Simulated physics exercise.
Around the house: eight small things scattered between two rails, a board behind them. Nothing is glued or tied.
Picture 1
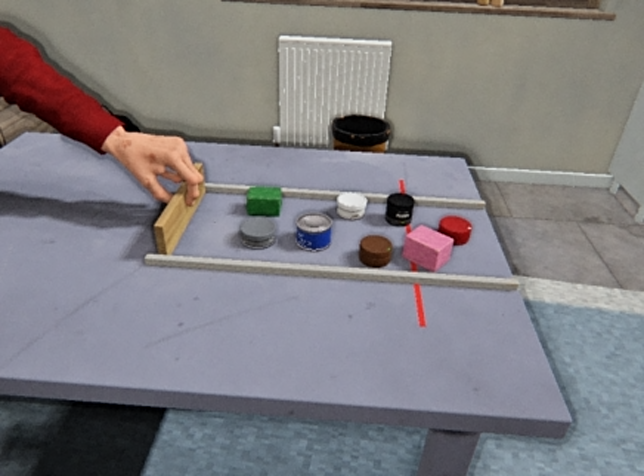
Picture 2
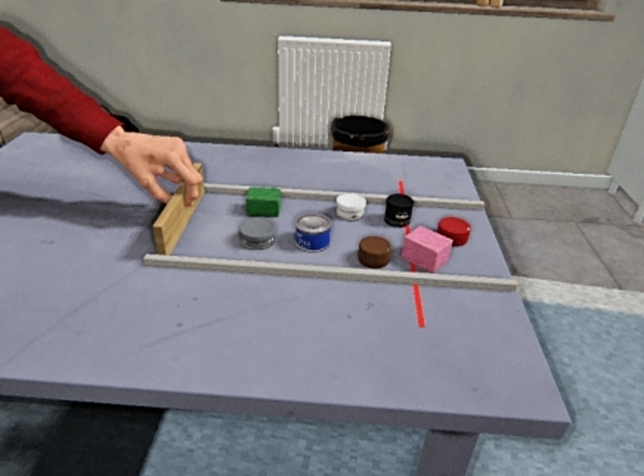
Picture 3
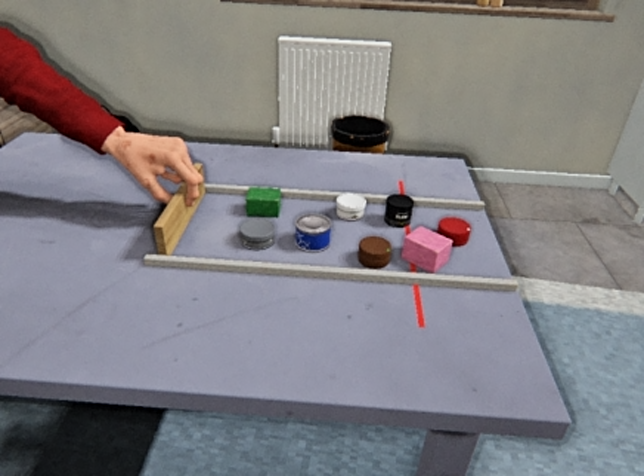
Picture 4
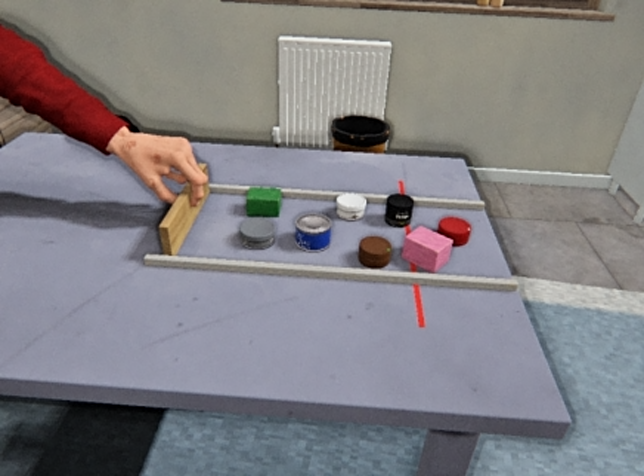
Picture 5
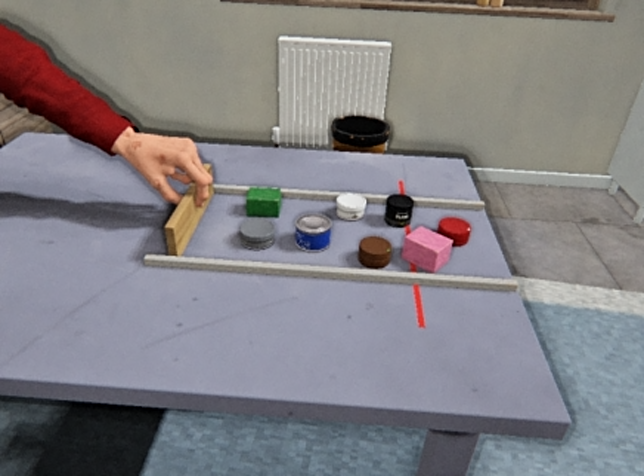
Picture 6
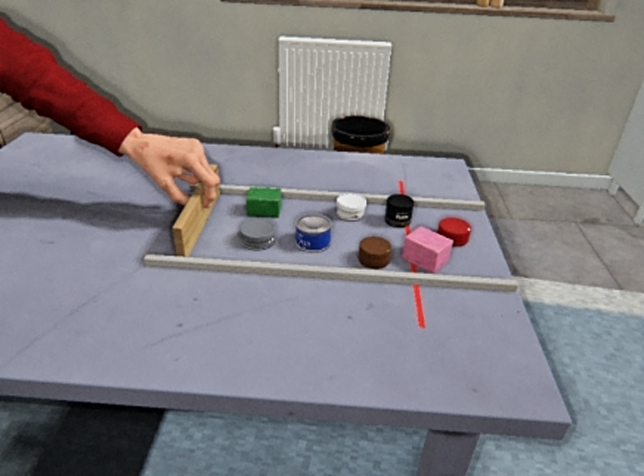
A hand slides a wooden board slightly right between two rails, behind eight still objects.
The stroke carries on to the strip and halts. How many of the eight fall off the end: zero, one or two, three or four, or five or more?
In the end the number that fall off is zero.
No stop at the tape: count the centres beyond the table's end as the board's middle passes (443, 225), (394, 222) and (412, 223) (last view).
In that order 2, 0 and 0.
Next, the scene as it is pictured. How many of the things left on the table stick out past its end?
0 of them.
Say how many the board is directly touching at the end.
That makes 3.
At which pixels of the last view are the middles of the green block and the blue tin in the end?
About (424, 213), and the other about (449, 229).
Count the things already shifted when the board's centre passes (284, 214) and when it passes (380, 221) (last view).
3 and 8.
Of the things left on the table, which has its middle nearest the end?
That is the red lid.
A little later, none off yet; red lid at rest near (454, 232); pink block at rest near (427, 250); black tub at rest near (399, 211).
Next, none off yet; red lid shifted a little near (463, 235); pink block at rest near (432, 251); black tub shifted about its own width near (442, 218).
When it is over, the number that fall off is zero.
